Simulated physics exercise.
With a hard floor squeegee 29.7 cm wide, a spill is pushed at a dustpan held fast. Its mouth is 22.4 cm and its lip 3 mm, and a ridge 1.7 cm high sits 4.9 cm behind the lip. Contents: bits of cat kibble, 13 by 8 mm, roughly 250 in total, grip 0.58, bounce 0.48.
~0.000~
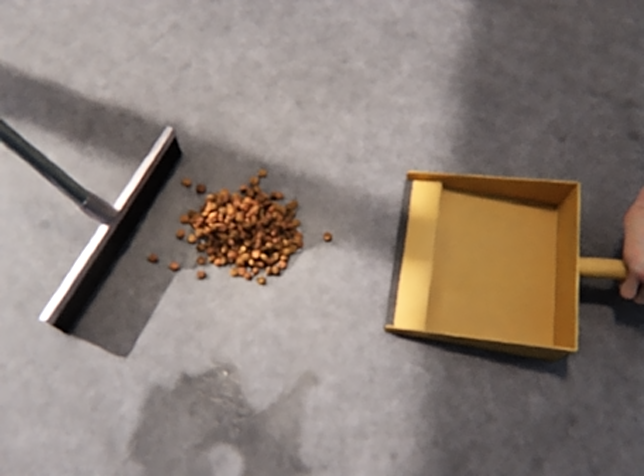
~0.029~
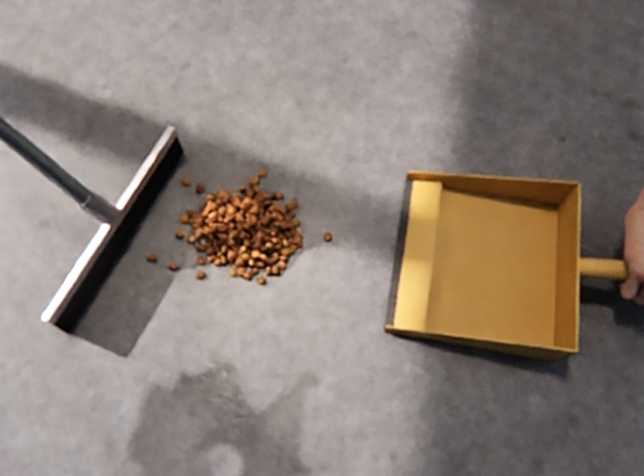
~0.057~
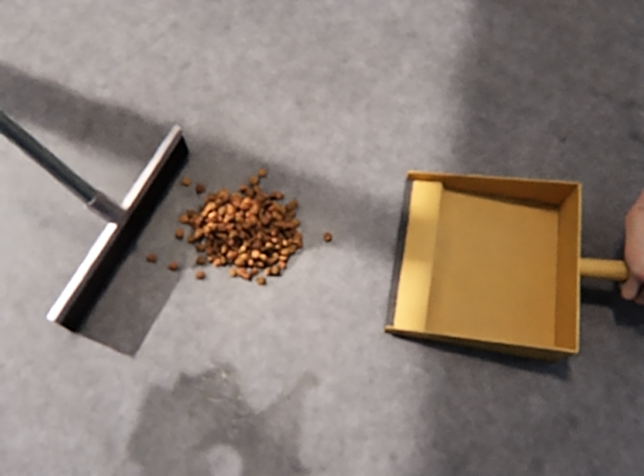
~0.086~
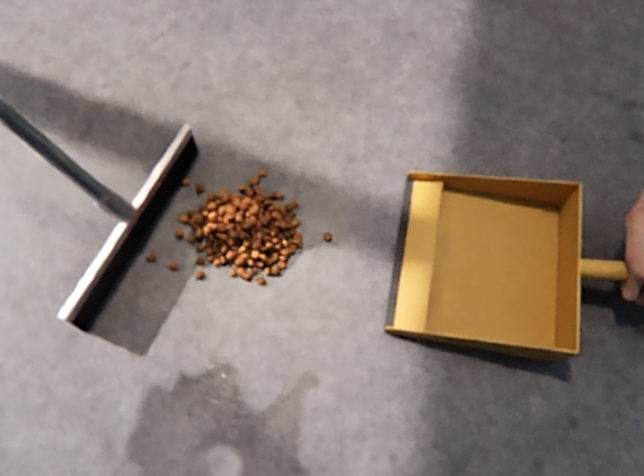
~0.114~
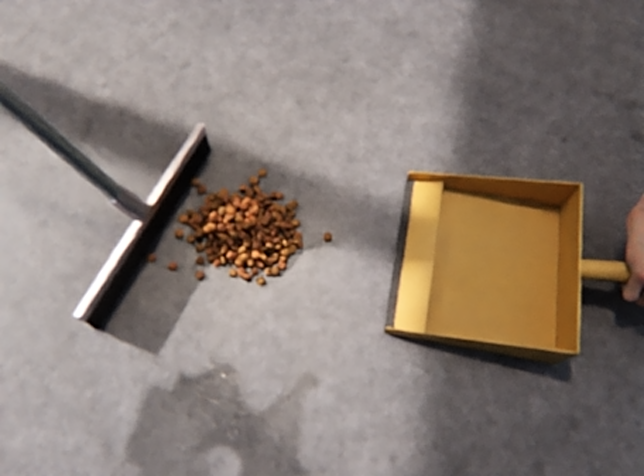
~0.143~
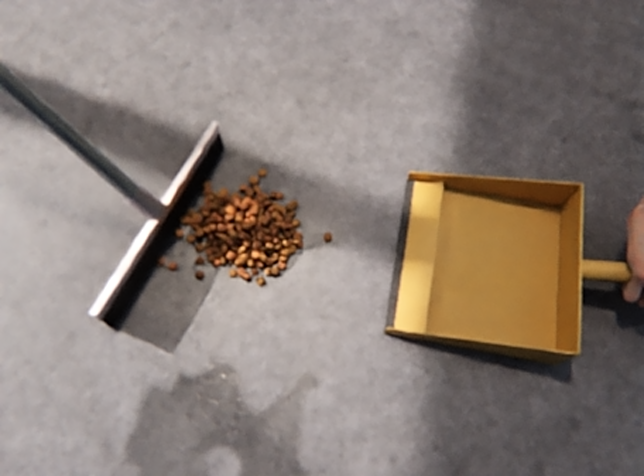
The clip opens on a gray floor with a small heap of brown kibble between a squeegee at left and a yellow dustpan held by a hand at right. The squeegee slides a short way rightward until its blade meets the heap's near edge, while the dustpan stays still.
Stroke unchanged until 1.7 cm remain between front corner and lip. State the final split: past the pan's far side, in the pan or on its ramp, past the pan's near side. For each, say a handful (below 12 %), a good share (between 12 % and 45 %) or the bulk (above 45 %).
My prediction: Past the pan's far side: It gets a trickle; in the pan or on its ramp: It gets a trickle; past the pan's near side: It gets a trickle.
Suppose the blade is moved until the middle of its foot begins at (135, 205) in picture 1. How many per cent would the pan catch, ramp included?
Estimate: Near 5 %.
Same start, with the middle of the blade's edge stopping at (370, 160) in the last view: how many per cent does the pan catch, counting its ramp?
I'd expect around 0 per cent.
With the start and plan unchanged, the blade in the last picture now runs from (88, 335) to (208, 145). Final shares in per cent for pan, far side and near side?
Final per cent - pan 30, far 0, near 15.
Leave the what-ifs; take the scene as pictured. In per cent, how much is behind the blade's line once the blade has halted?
I'd say close to 5 per cent.
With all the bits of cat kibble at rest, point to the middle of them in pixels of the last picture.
Near (374, 248).
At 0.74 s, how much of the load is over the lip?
Roughly 5 % by then.
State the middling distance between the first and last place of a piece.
Roughly 18 centimetres.
After 0.34 s, middle of the blade 18 cm from the lip; 0 % over the lip, far side 0 %, near side 0 %.
After 0.48 s, middle of the blade 9 cm from the lip; 0 % over the lip, far side 0 %, near side 5 %.
After 0.74 s, middle of the blade 5 cm from the lip; 5 % over the lip, far side 5 %, near side 5 %.
By 1.2 s all is still; far side 5 %, pan 5 %, near side 5 %, in front of the lip or behind the blade 85 %.
